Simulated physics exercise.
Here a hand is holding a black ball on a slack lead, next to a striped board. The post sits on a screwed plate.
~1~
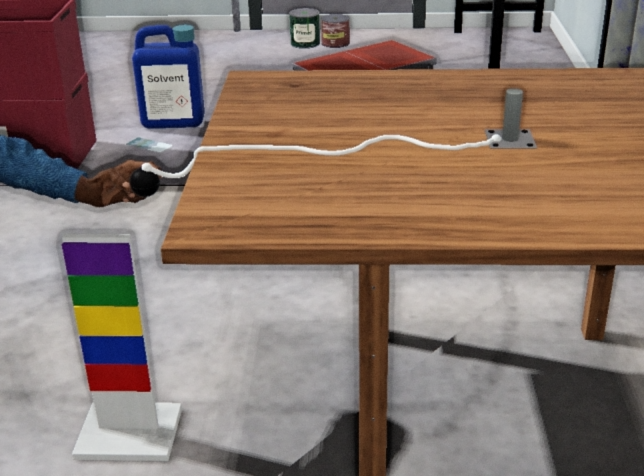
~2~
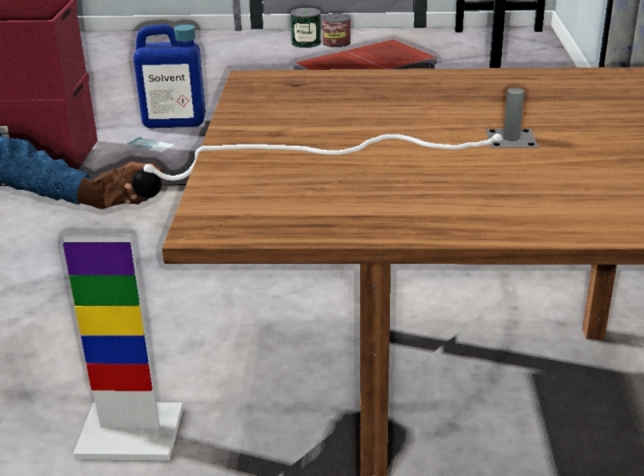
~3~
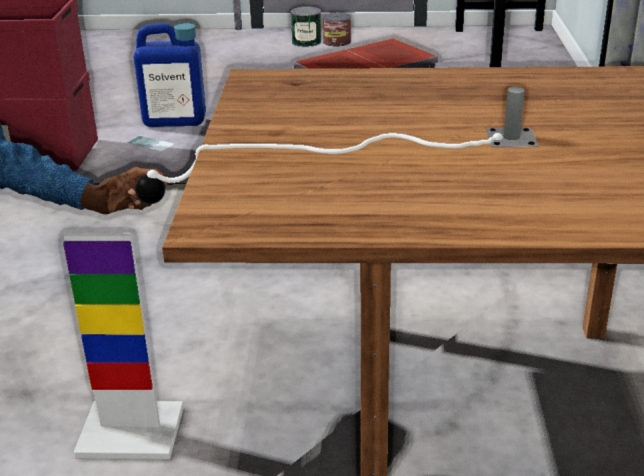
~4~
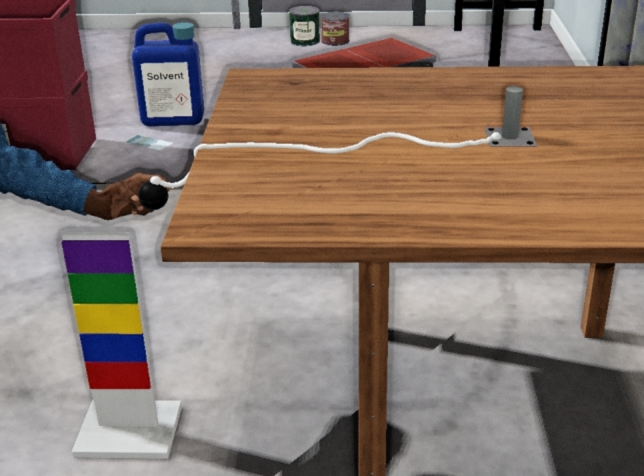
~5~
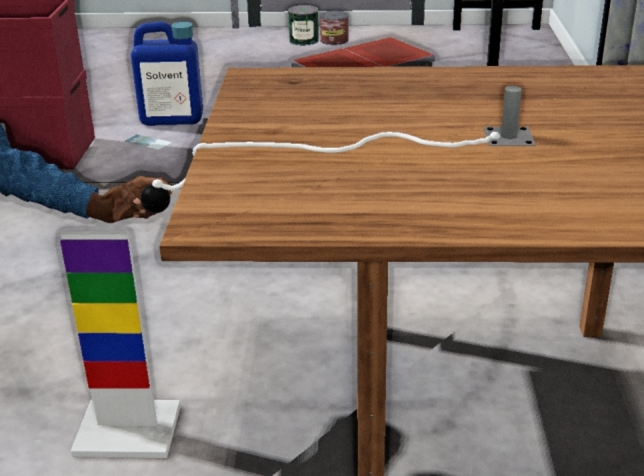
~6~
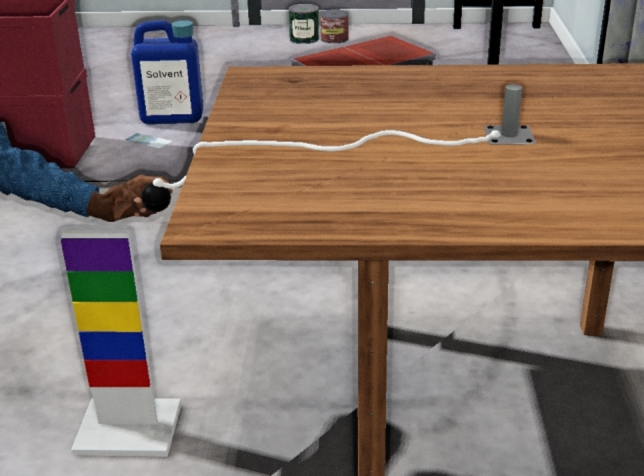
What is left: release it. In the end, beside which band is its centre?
Beside purple.
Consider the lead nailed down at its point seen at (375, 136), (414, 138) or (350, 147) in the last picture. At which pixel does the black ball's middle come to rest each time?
Expect roughly (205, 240) for the first, (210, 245) for the second and (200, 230) for the third.
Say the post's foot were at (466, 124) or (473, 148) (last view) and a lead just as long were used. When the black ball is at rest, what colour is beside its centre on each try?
Try one - green; try two - green.
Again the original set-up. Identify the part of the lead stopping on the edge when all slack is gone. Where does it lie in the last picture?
Close to (228, 144).
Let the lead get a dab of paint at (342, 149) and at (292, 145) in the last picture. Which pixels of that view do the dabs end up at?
They finish at (313, 142) and (261, 144) respectively.
Soon after, ball near (230, 246); level with purple.
After that, ball near (206, 254); level with purple.
In the end, ball near (211, 254); level with purple. At purple.
